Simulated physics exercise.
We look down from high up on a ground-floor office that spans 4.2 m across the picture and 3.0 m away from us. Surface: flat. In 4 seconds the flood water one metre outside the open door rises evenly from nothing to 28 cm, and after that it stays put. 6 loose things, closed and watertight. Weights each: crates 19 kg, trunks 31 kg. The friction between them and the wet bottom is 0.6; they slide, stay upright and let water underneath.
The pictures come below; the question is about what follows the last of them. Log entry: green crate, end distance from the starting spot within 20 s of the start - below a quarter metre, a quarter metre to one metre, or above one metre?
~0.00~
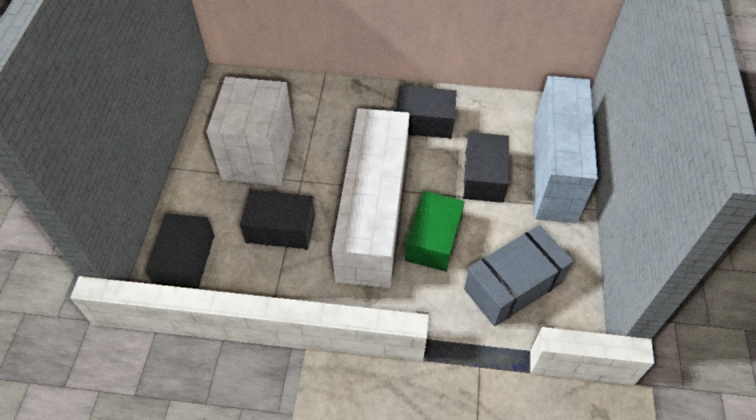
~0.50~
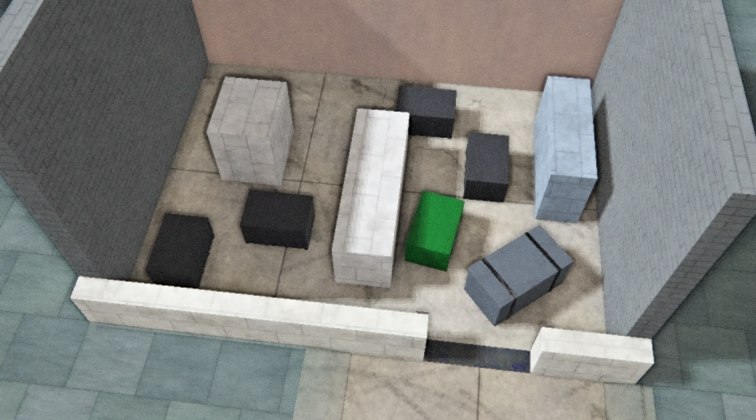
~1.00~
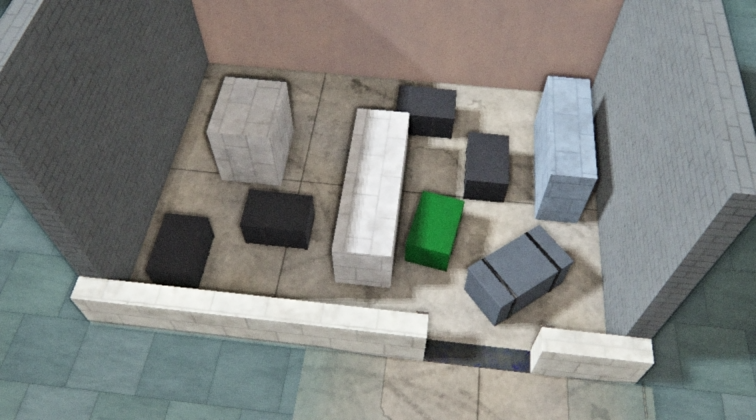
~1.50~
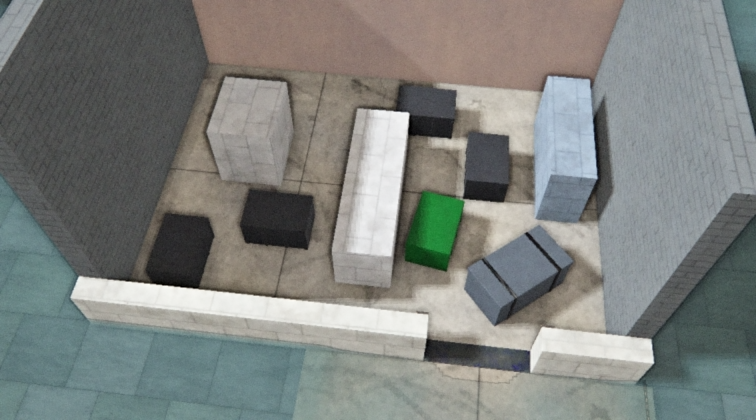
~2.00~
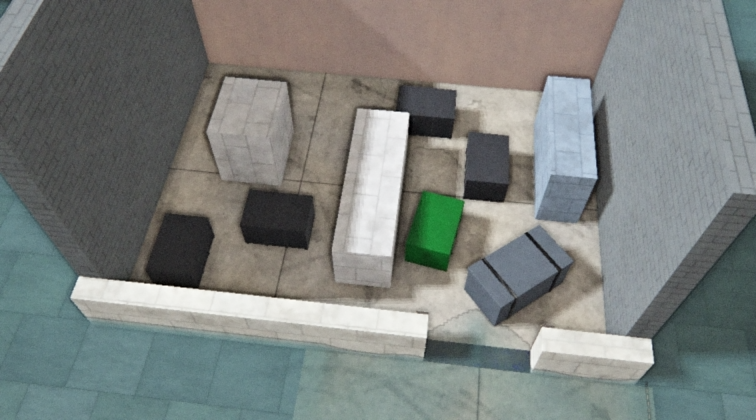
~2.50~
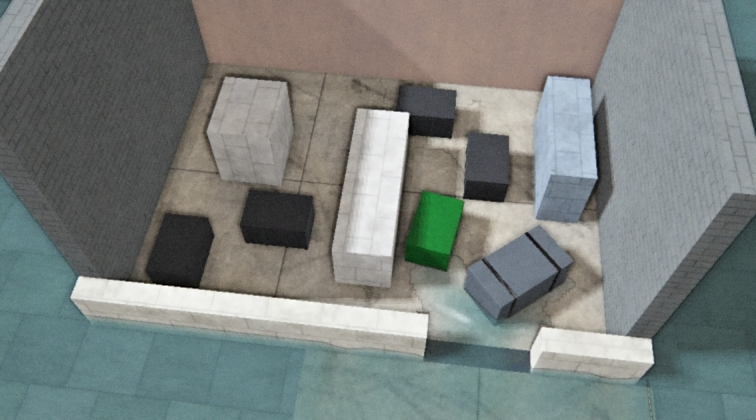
Above one metre.
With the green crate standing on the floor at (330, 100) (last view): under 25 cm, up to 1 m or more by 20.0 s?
Well, it gets shoved far.
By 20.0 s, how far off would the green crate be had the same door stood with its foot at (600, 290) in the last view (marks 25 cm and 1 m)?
Green crate: Goes a long way.
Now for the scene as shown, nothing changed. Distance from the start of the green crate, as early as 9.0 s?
Displacement by then near 150 cm.
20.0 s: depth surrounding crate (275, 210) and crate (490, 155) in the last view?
First roughly 25 cm, second roughly 27 cm.
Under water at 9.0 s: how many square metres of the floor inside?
Some 11.0 m2 of it.
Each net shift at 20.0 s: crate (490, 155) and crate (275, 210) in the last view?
In turn: 100 cm, 60 cm.
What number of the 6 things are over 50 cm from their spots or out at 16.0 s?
At that moment it comes to 6.
After 4.0 s the green crate is near (441, 193), 0.3 m from its start, aground; 0 afloat.
After 9.0 s the green crate is near (321, 114), 1.7 m from its start, aground; 3 afloat.
After 16.0 s the green crate is near (261, 188), 1.6 m from its start, afloat; 6 afloat.
After 20.0 s the green crate is near (297, 159), 1.4 m from its start, afloat; 6 afloat.
